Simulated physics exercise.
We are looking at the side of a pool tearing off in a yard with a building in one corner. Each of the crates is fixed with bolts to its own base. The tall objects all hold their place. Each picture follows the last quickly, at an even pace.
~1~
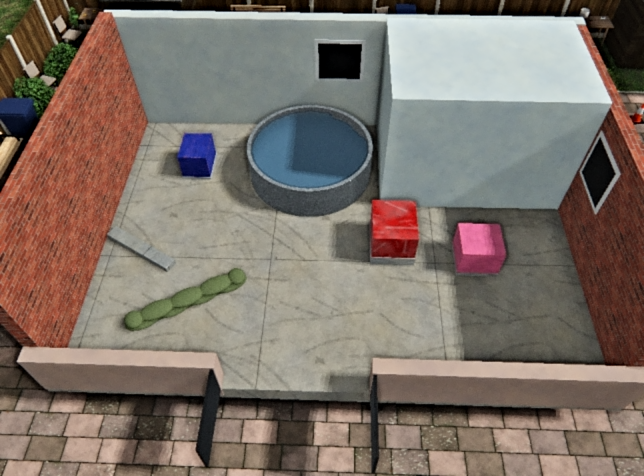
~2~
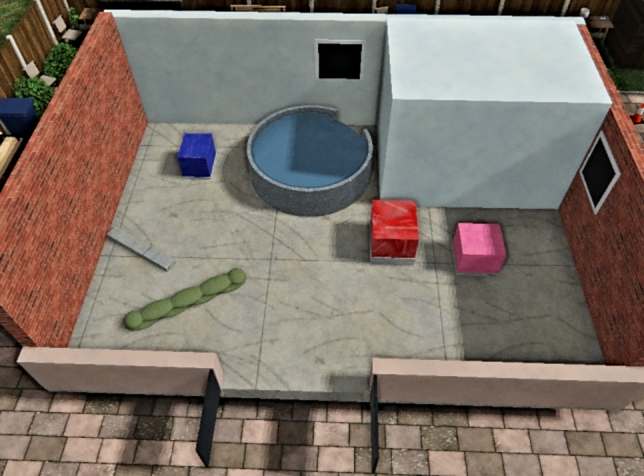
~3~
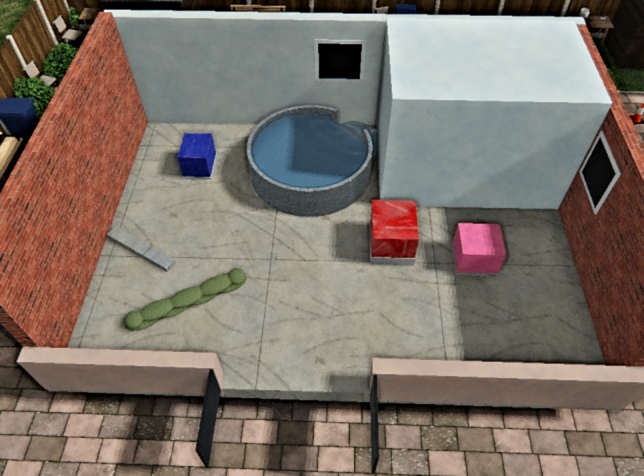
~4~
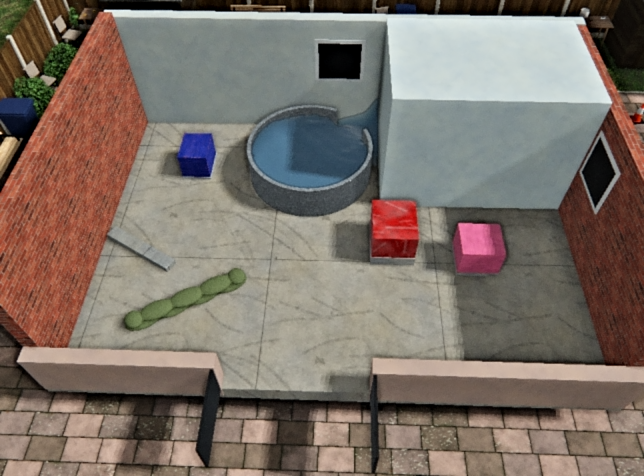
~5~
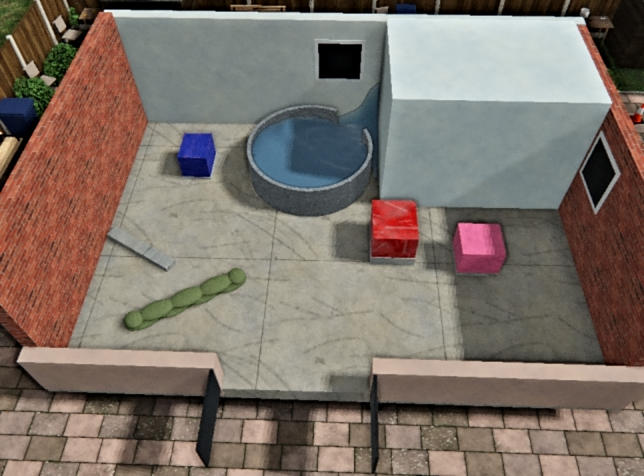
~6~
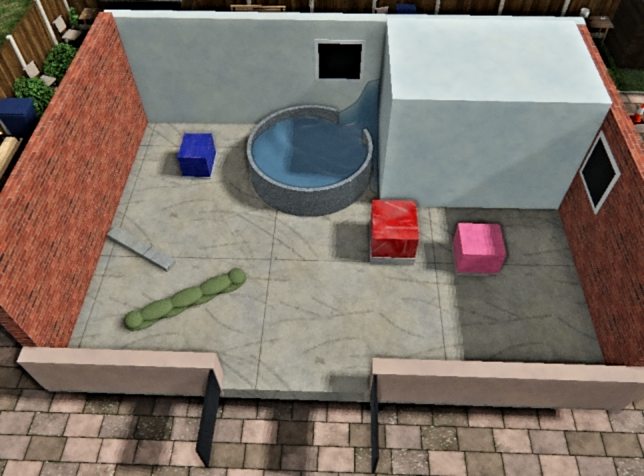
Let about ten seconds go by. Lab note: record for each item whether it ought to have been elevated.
In the end the red crate ends up dry, the blue crate ends up wet, the pink crate ends up dry.
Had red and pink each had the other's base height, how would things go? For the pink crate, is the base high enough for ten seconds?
I'd say the pink crate is unharmed.
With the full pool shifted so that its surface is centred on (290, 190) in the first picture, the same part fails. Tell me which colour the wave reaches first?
Red one.
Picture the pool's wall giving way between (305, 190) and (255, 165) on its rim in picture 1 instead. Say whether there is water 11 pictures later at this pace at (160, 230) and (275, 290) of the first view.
As listed: Wet, under water.
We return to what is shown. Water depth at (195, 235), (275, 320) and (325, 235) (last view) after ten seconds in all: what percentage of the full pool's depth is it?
The depths come to near 8, 4 and 8 per cent respectively.
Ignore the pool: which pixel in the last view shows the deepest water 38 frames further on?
I'd say near (362, 150).
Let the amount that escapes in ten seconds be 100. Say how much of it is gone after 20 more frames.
Near 0 in a hundred, I reckon.
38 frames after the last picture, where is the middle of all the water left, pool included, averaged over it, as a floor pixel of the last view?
My reading is close to (288, 178).
A moment on, water covers 5 % of the floor; the red crate water round its plinth, the blue crate not reached, the pink crate not reached.
Next, water covers 20 % of the floor; the red crate water round its plinth, the blue crate water round its plinth, the pink crate not reached.
Then, water covers 35 % of the floor; the red crate water round its plinth, the blue crate water round its plinth, the pink crate water round its plinth.
Later, water covers 55 % of the floor; the red crate water round its plinth, the blue crate water round its plinth, the pink crate water round its plinth.
In the end, water covers 70 % of the floor; the red crate stayed above the water, the blue crate was topped, the pink crate stayed above the water.
